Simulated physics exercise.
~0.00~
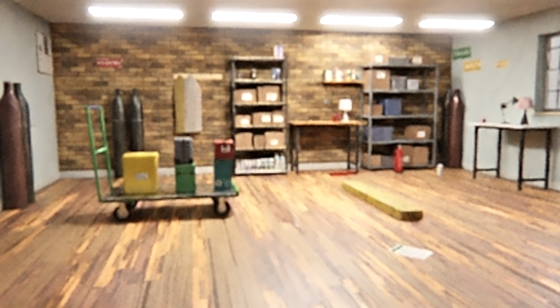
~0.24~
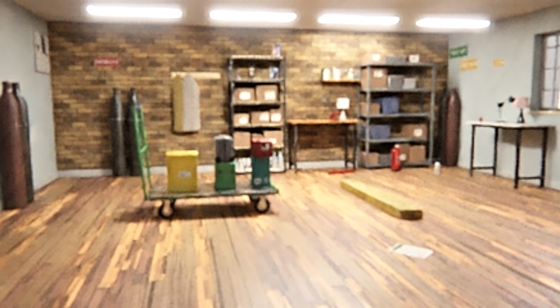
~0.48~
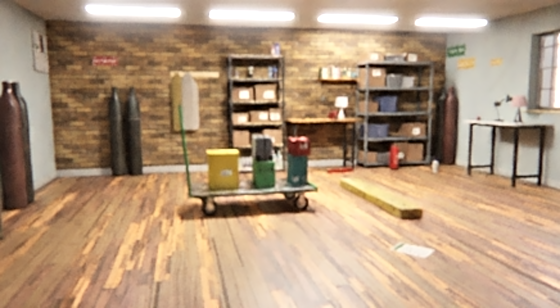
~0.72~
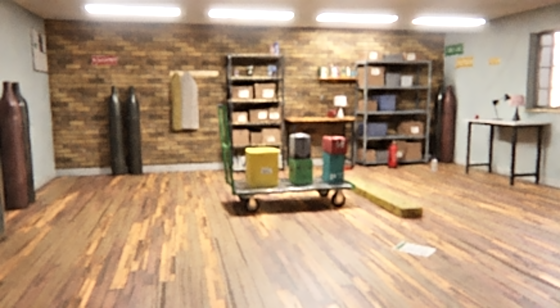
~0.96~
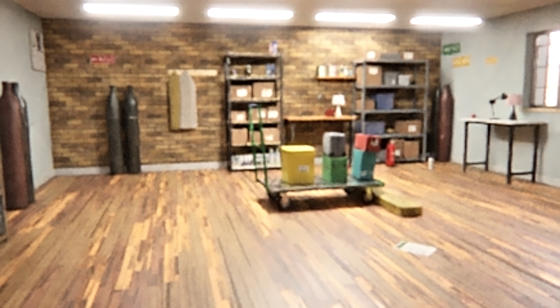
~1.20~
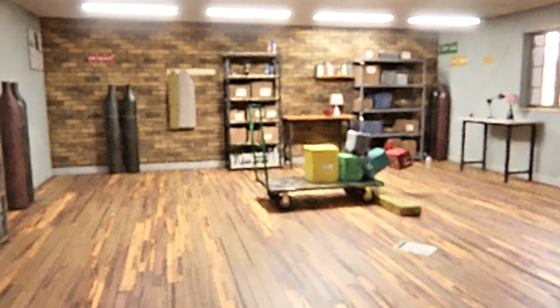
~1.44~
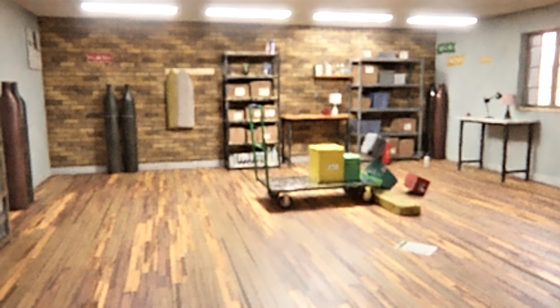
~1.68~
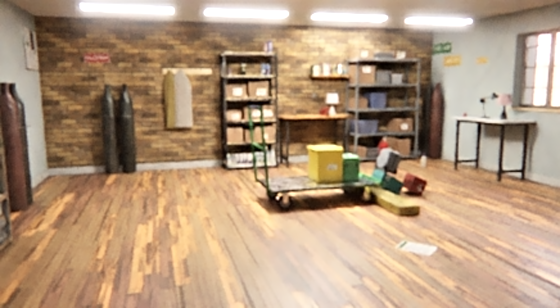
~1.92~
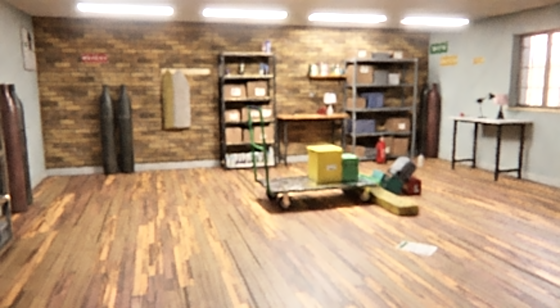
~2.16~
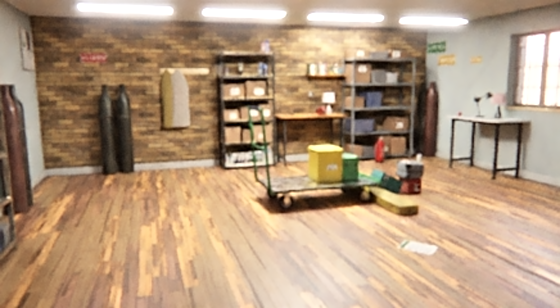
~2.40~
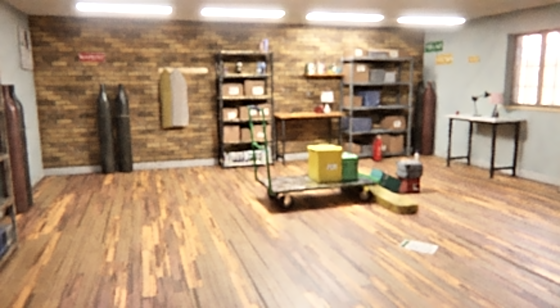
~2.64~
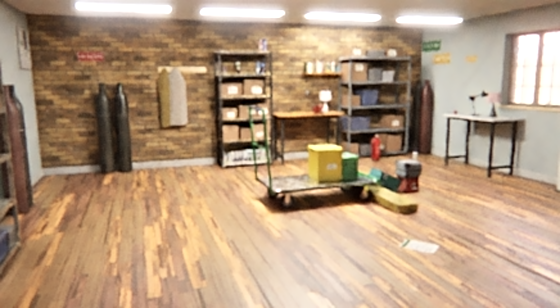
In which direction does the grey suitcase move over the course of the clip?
It moves to the right, first riding along on the cart and then toppling off the front end after the cart stops.
